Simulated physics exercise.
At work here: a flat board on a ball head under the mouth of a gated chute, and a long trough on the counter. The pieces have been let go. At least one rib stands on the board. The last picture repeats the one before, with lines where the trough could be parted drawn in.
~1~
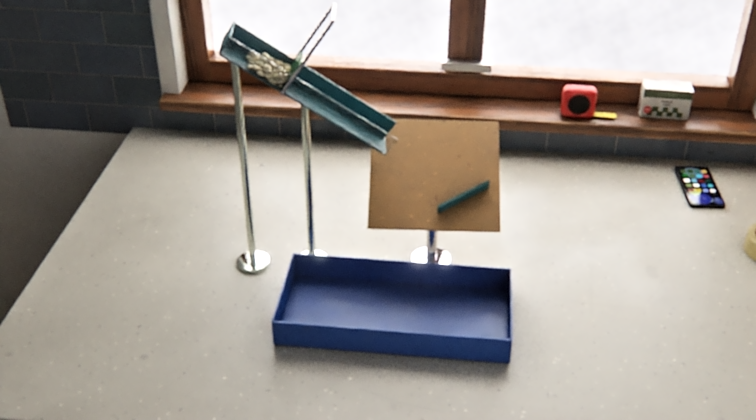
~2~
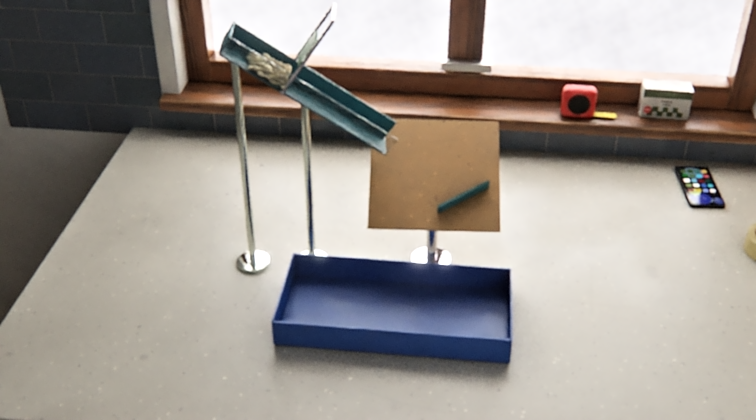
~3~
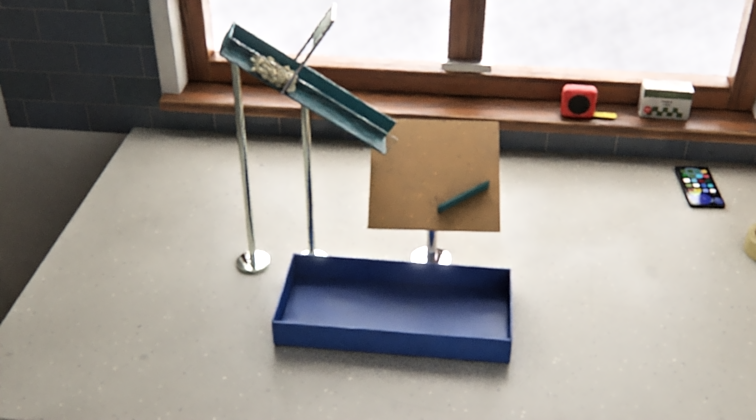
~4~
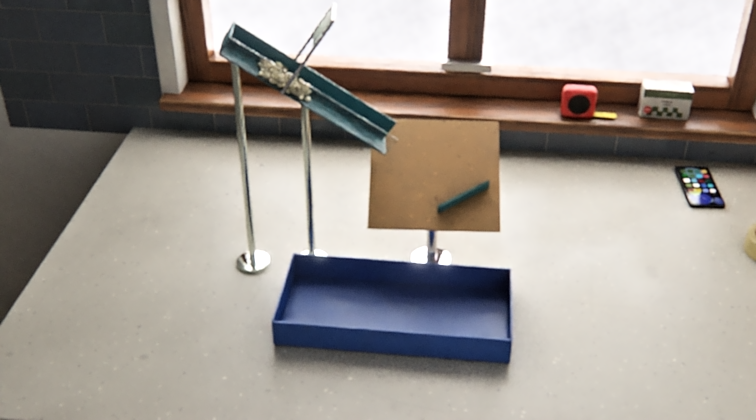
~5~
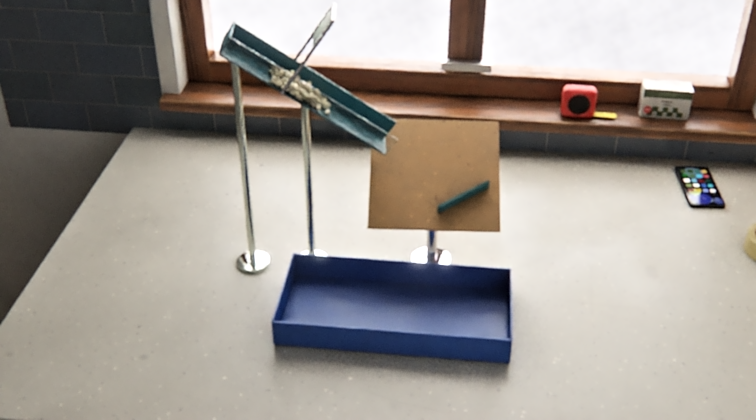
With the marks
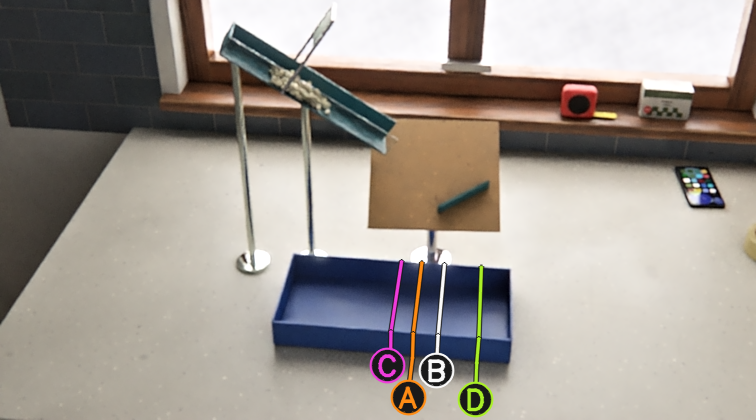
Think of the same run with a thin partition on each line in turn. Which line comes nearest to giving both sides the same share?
The best line is A.
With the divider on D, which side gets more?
Left.
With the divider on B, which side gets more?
More lands on the left.
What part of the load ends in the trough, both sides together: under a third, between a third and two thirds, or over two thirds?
About that: Between a third and two thirds.
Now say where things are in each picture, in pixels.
Load behind the gate at (268, 70), white beans; lip of the chute at (385, 146), sloping gently, in the first picture.
Middle of the board at (435, 173), tilted fairly steeply; middle of its low edge at (434, 230); of its high edge at (435, 120), in the second picture.
Front corners of the trough at (272, 321) and (512, 340), empty; front of the load at (293, 89), in the third picture.
Middle of the load at (282, 79); its front at (308, 99), about a quarter of the way to the lip; rib from (489, 181) to (438, 207), in the fourth picture.
Middle of the load at (299, 84); its front at (328, 112), about a third of the way to the lip, in the fifth picture.
On the marked copy, line A crosses the front rim at (413, 332); line B crosses the front rim at (438, 334); line C crosses the front rim at (391, 330); line D crosses the front rim at (478, 337).
For line A, of what is caught, about a third on the left of the divider, about two thirds on the right.
For line B, of what is caught, nearly all on the left of the divider, a small part on the right.
For line C, of what is caught, a stray few on the left of the divider, nearly all on the right.
For line D, of what is caught, all on the left of the divider, none on the right.
